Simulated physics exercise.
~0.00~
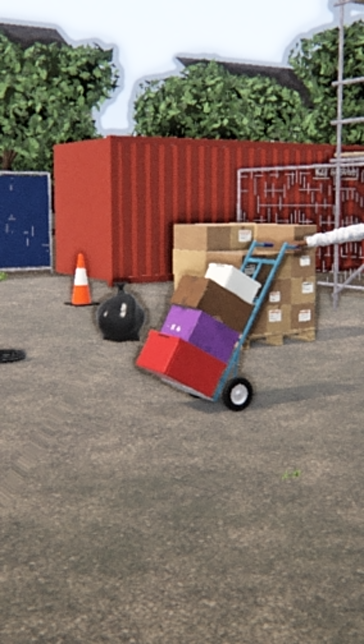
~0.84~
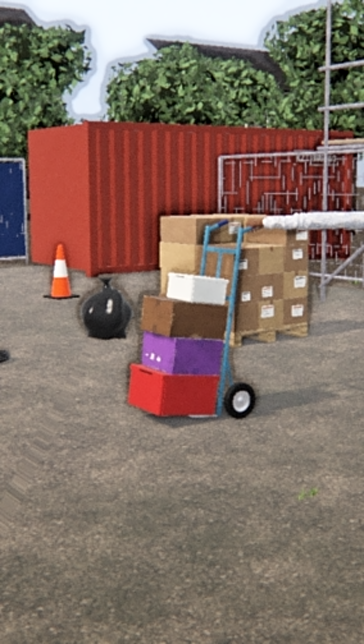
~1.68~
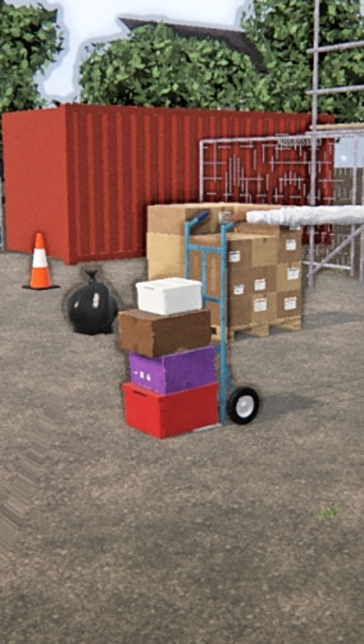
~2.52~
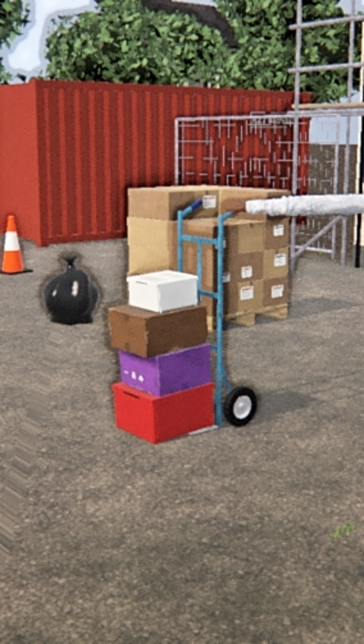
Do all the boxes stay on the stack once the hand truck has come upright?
Yes, all four stay stacked, with the white one still on top and the red one at the bottom. None of them tips over or drops off.
